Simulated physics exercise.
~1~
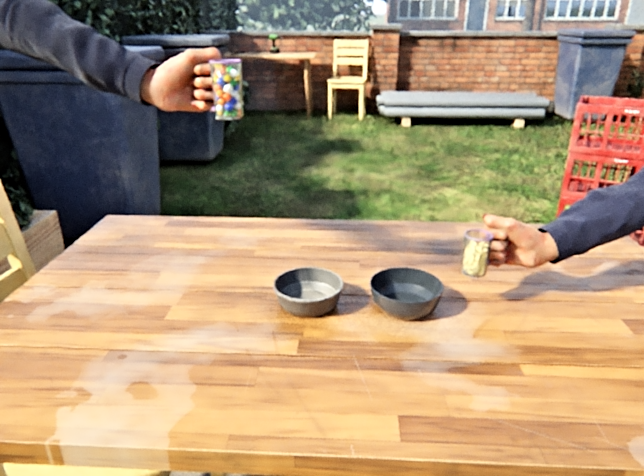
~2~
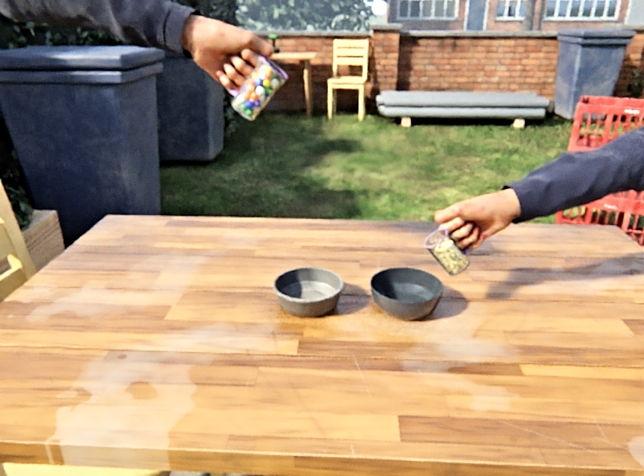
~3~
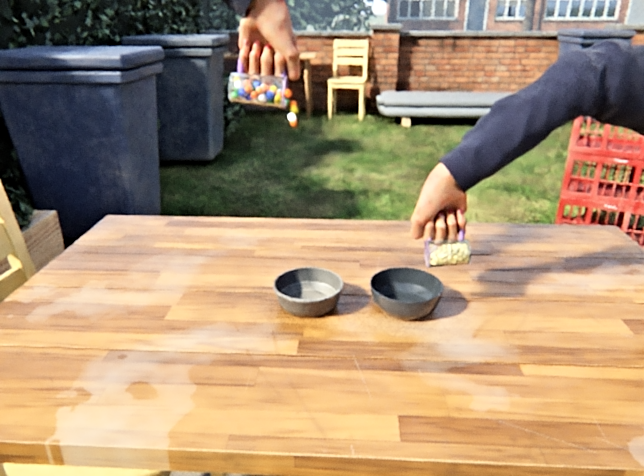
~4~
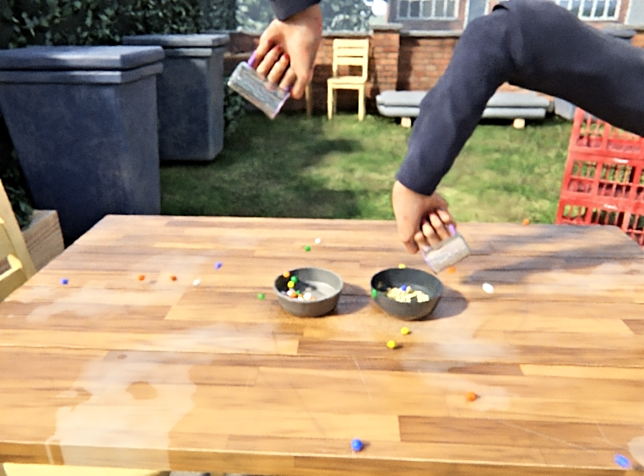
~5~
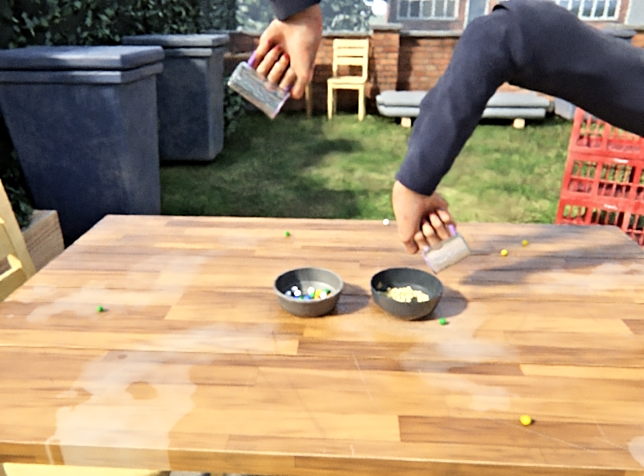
Two hands tipping cups over dark bowls, colourful beads on the left scattering across the table, pale pieces landing in the right bowl.
